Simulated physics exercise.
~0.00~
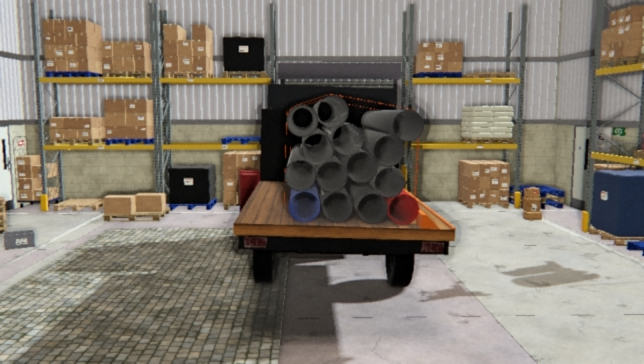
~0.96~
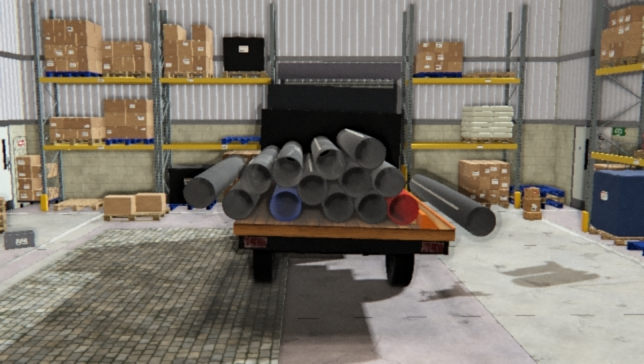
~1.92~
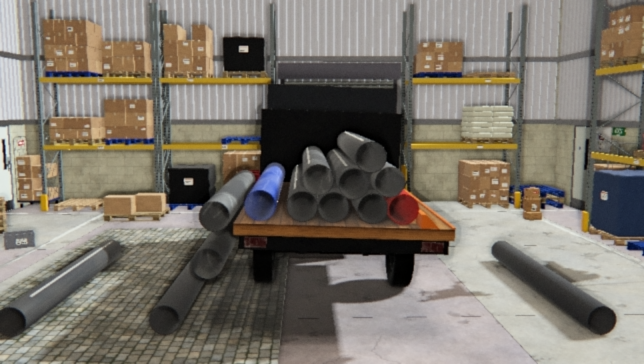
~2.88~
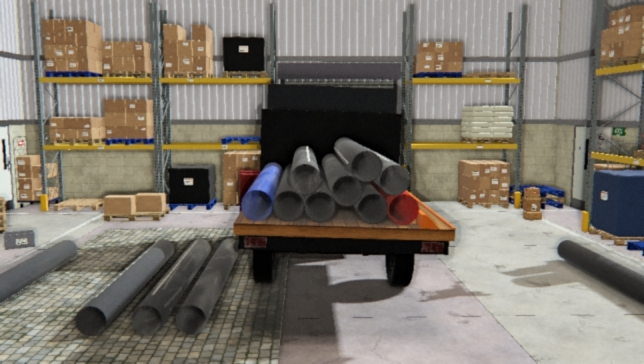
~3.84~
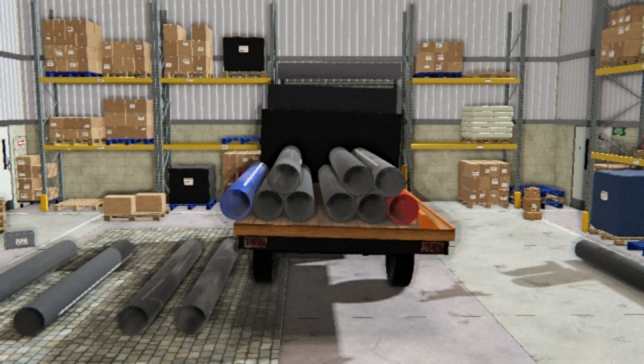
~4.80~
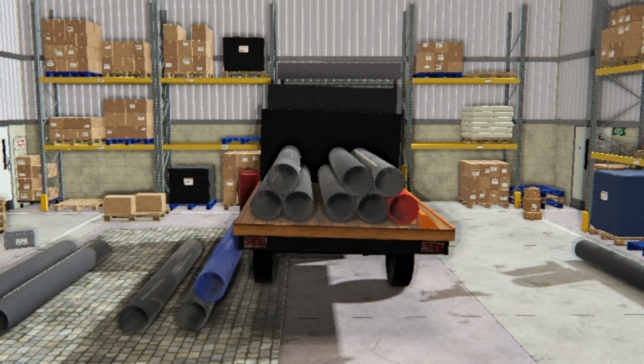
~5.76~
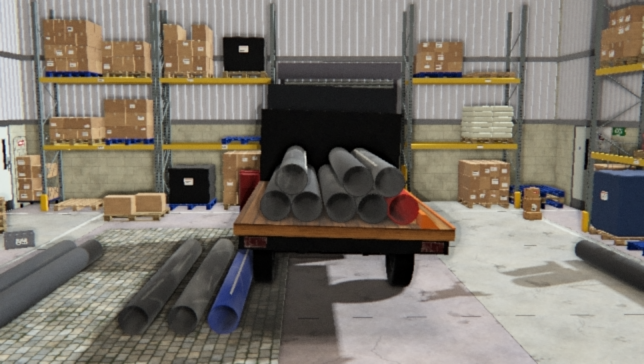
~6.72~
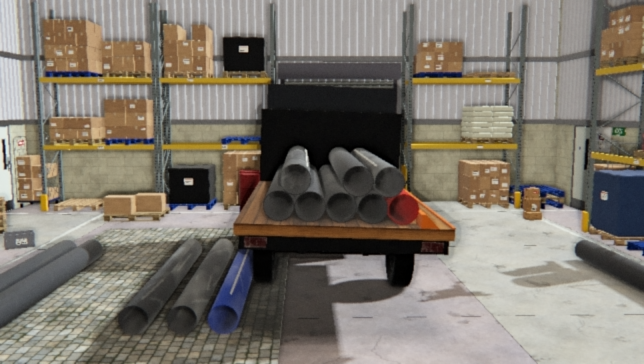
Stacked pipes spill off both sides of a flatbed, the blue one falling left, red staying.
